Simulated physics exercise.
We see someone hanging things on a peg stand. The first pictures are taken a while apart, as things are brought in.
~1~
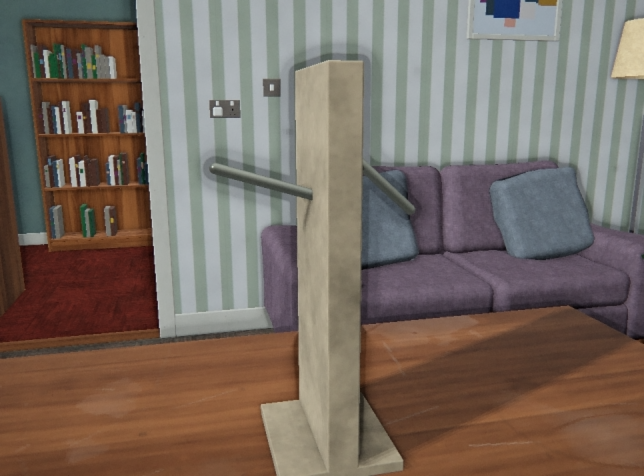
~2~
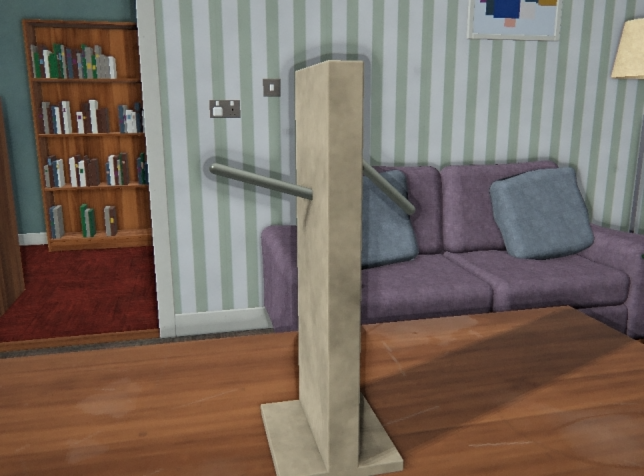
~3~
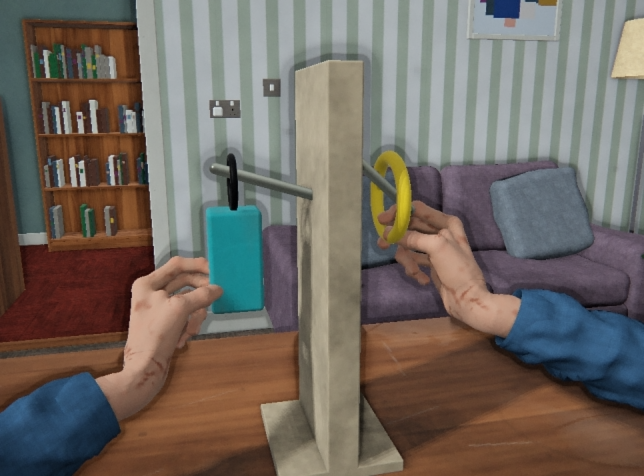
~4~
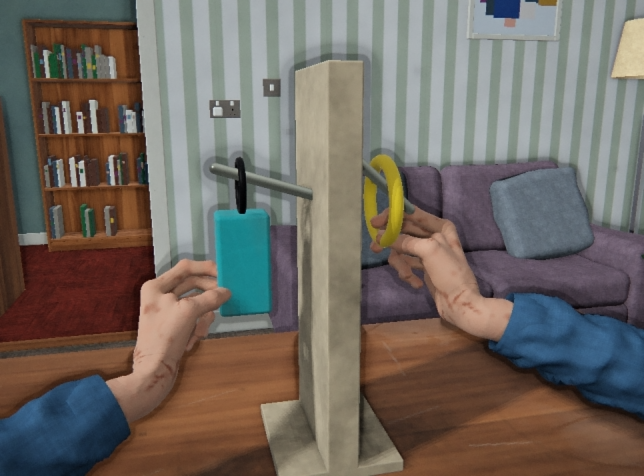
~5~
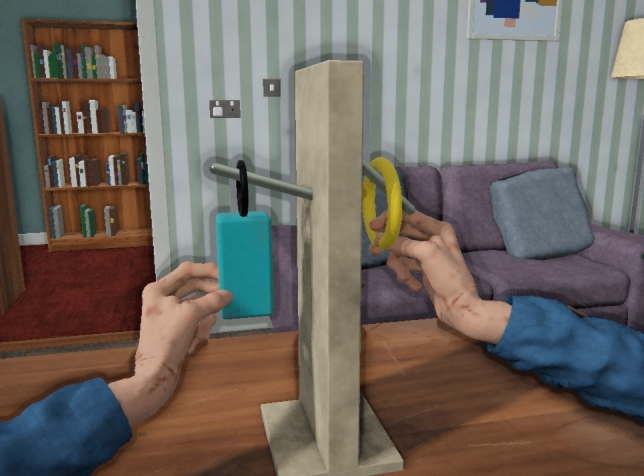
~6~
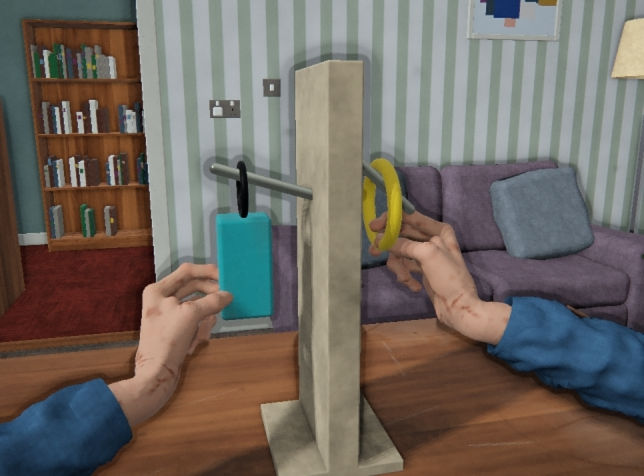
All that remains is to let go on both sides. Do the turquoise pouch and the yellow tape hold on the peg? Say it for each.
The turquoise pouch stays on its peg and the yellow tape falls off.
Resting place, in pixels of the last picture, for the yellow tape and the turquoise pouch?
First (447, 422), then (284, 252).
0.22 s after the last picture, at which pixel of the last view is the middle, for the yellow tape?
Its middle is close to (417, 275).
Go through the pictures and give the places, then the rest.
Peg stand (316, 268), in the first frame.
Peg stand (316, 268), in the second frame.
Still on the way; turquoise pouch (234, 232); peg stand (316, 268), in the third frame.
Still on the way; yellow tape (383, 202); peg stand (316, 268), in the fourth frame.
Still on the way; turquoise pouch (243, 238); peg stand (316, 268), in the fifth frame.
In place, still held; turquoise pouch (244, 239); yellow tape (381, 205); peg stand (316, 268), in the sixth frame.
Then, 0.22 s later than the last frame, turquoise pouch tilted by 9° near (265, 248); yellow tape dropping near (417, 275).
When it is over, the turquoise pouch hangs there, near (284, 252); the yellow tape slips down, near (447, 423).
